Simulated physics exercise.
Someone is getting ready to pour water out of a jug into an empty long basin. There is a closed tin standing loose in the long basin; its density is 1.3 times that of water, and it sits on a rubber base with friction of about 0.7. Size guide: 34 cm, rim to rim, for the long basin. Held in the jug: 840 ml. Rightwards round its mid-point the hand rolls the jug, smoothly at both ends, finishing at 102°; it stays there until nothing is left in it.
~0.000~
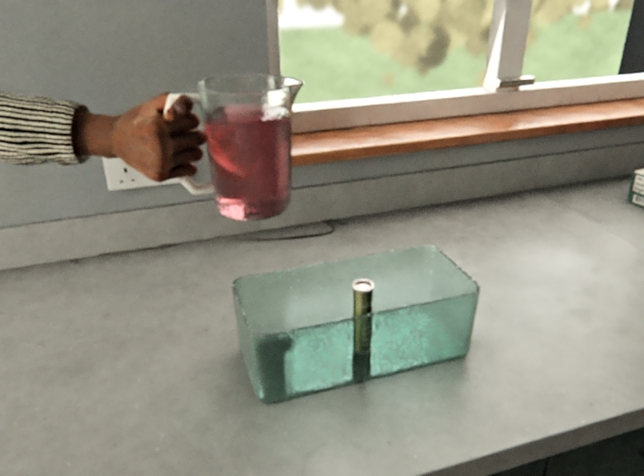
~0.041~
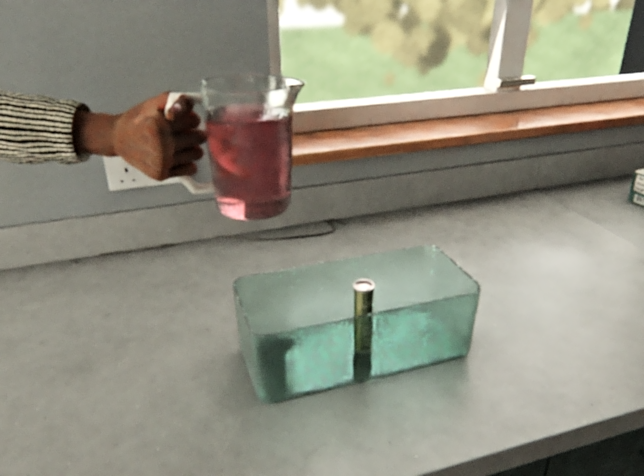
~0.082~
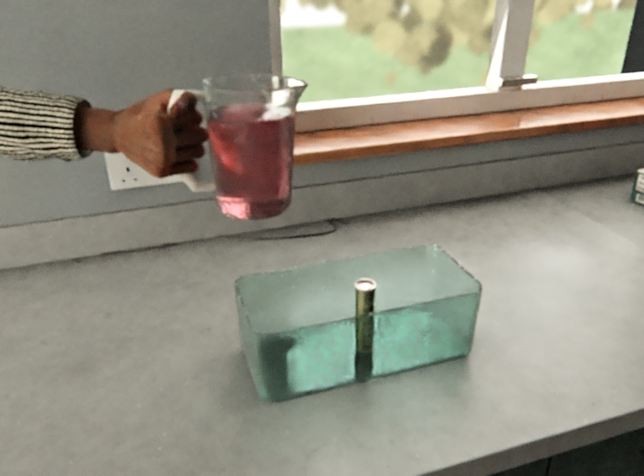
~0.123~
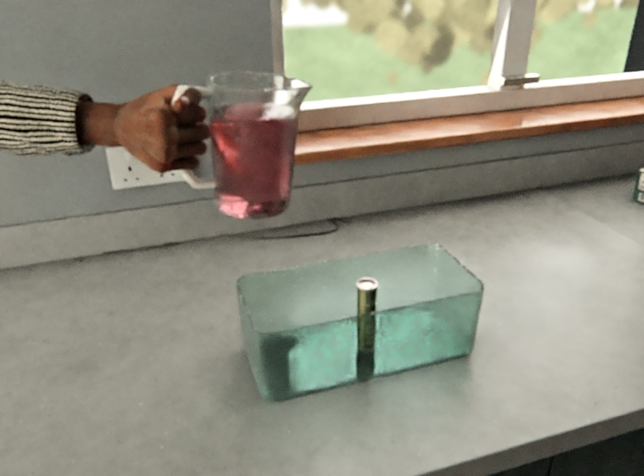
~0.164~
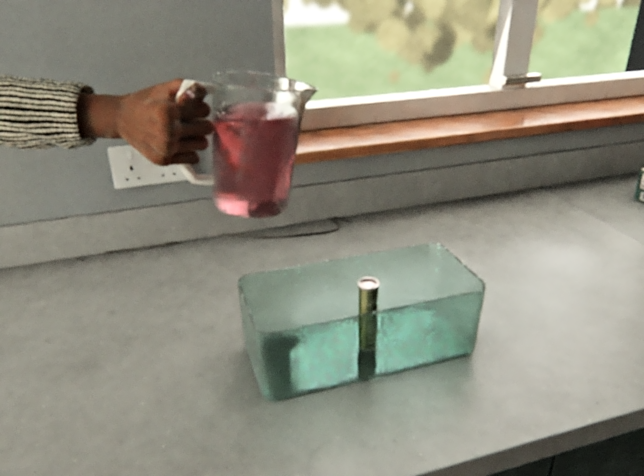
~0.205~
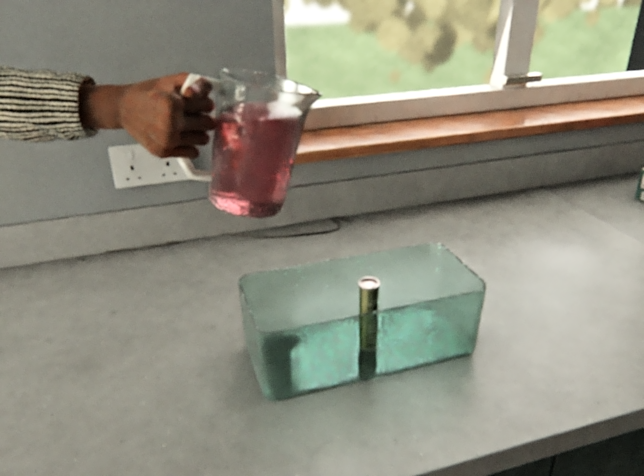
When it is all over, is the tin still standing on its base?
Yes, it is still on its base.
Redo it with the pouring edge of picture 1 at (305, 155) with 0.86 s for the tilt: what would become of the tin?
Result: Tin tipped over.
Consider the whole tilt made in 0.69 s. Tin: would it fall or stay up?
Then it holds its balance.
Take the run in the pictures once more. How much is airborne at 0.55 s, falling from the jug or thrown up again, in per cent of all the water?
Near 12 per cent at that moment.
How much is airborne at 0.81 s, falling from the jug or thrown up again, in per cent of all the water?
Estimated airborne part: Roughly 30 per cent.
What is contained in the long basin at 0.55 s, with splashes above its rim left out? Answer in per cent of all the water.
Roughly 0 percent of it.
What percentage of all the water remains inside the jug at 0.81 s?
42 %.
After 0.55 s the tilt is 73° and 88 per cent is still to pour; the tin stands where it began.
After 0.81 s the tilt is 101° and 41 per cent is still to pour; the tin stands where it began.
After 1.07 s the tilt is 102° and 7 per cent is still to pour; the tin stands where it began.
After 1.36 s the tilt is 102° and 1 per cent is still to pour; the tin stands where it began.
In the end the tin stands where it began.
